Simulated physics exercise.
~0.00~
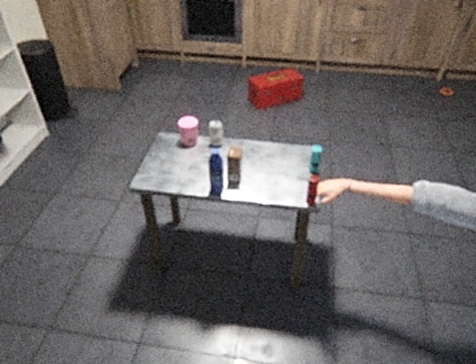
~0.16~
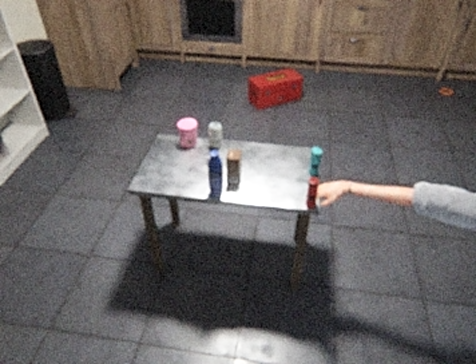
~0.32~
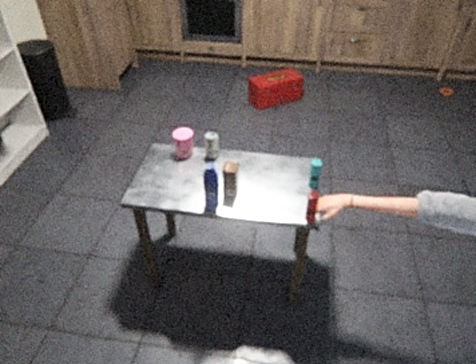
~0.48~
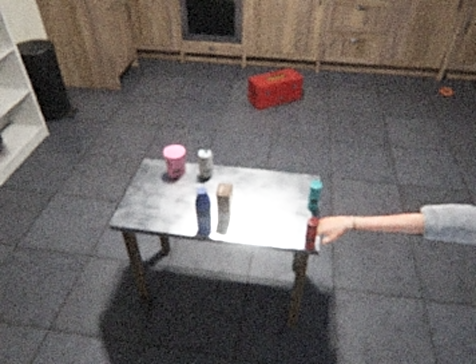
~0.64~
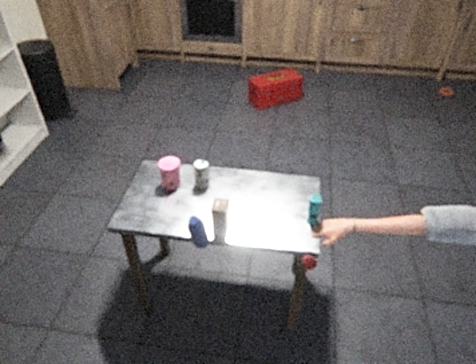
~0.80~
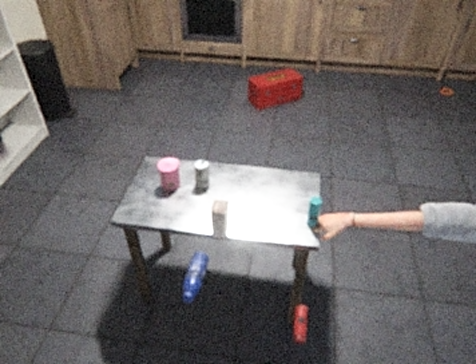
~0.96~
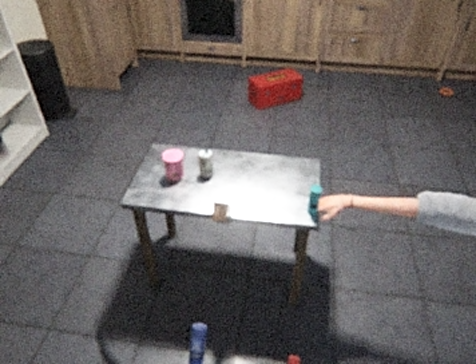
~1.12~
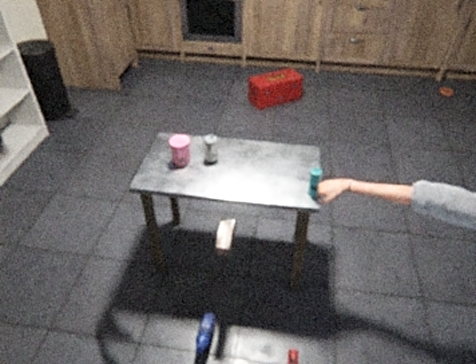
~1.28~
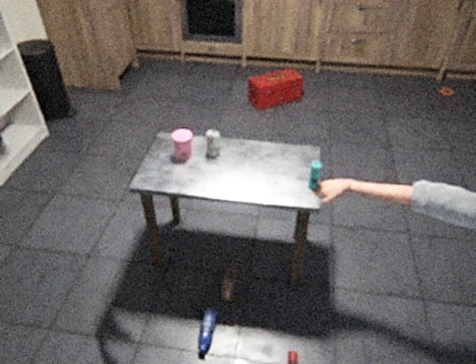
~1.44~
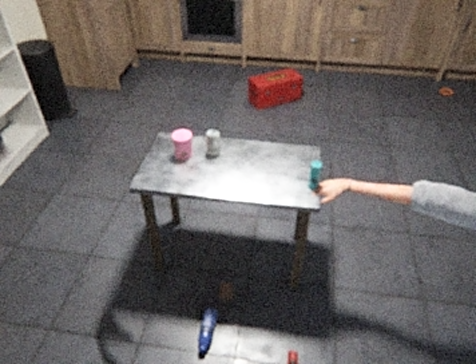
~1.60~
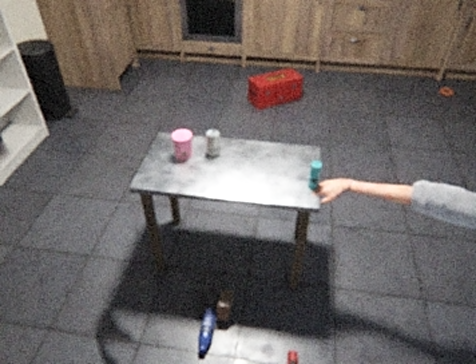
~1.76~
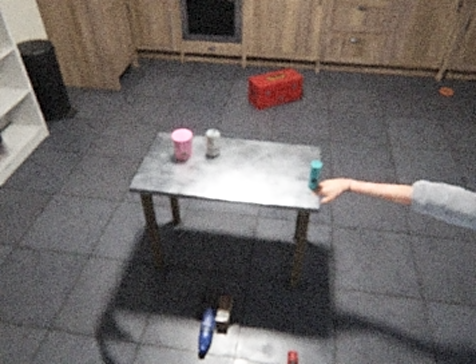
At the start, a hand rests near the right end of a small table holding a pink tin, a white can, a blue bottle, a brown carton, a turquoise shaker and a red shaker. The table slides toward the viewer, carrying everything with it, then stops. The red shaker and the blue bottle tip and drop off the near edge to the tiled floor. As the table moves back, the carton tips over that edge and falls too. Finally, bottle, carton and red shaker lie on the floor, while the tin, can and turquoise shaker stand on the table.
